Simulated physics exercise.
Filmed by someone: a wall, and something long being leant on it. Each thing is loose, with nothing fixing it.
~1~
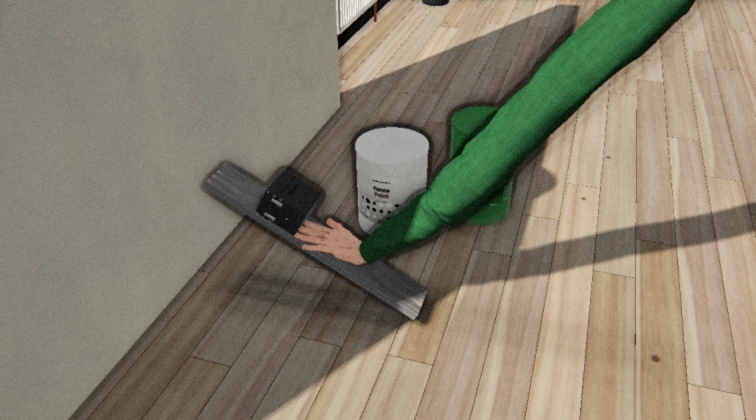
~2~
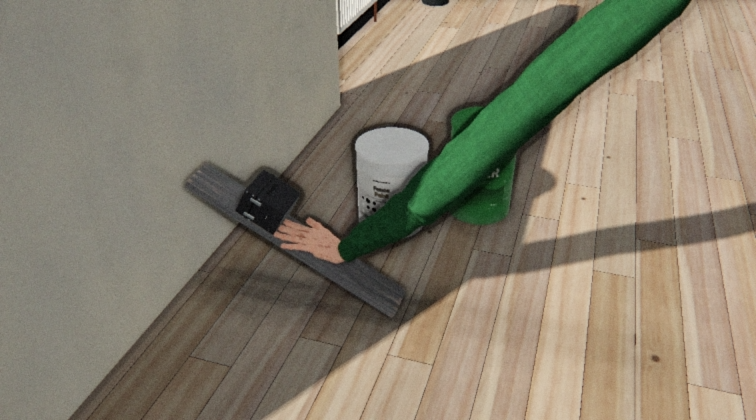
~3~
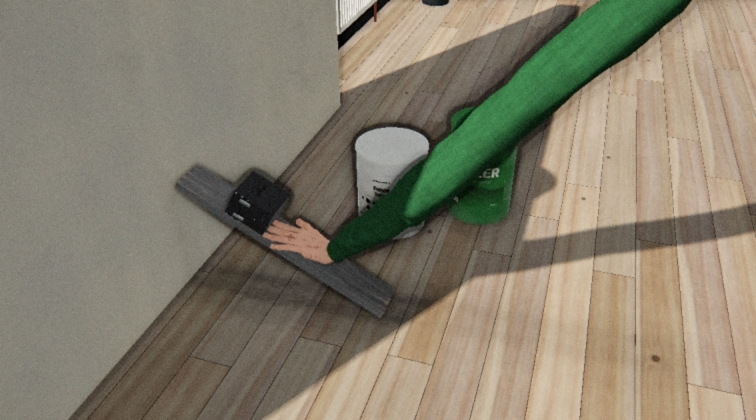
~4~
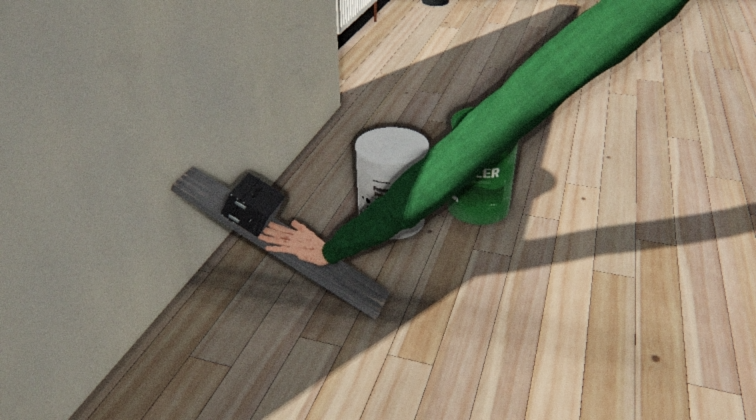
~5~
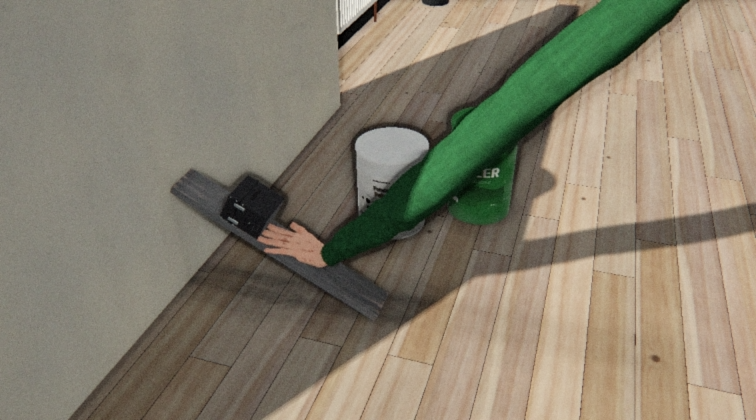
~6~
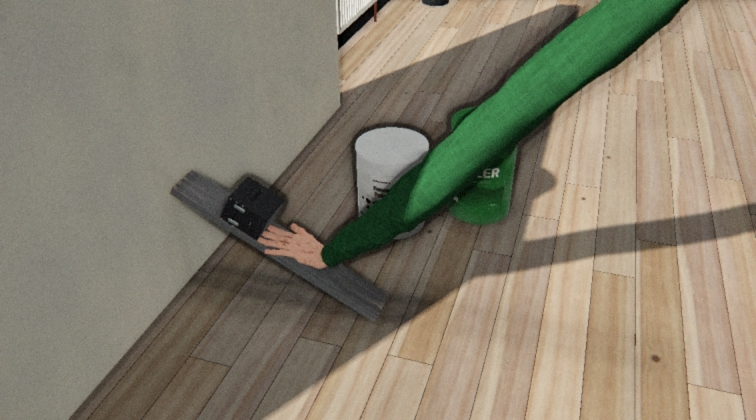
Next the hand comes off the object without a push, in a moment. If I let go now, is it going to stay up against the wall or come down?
My guess is it does not stay.
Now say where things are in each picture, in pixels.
On its way; grey plank (319, 241); white pail (392, 184), in the first picture.
On its way; grey plank (298, 240); white pail (392, 184), in the second picture.
On its way; grey plank (287, 240); white pail (392, 184), in the third picture.
On its way; grey plank (283, 242); white pail (392, 184), in the fourth picture.
Propped up under the hand; grey plank (282, 244); white pail (392, 184), in the fifth picture.
Propped up under the hand; grey plank (282, 245); white pail (392, 184), in the sixth picture.
Then, 0.20 s after the last picture, grey plank leaning 5° more than when let go near (287, 253).
Then, 0.30 s after the last picture, grey plank leaning 21° more than when let go near (299, 279).
Then, 0.40 s after the last picture, grey plank leaning 28° more than when let go near (302, 283).
Then, 0.50 s after the last picture, grey plank leaning 29° more than when let go near (304, 288).
At rest, moved from the start, grey plank; the other 2 in place. Seen from the same camera at the end, grey plank near (304, 291). The plank gives way.
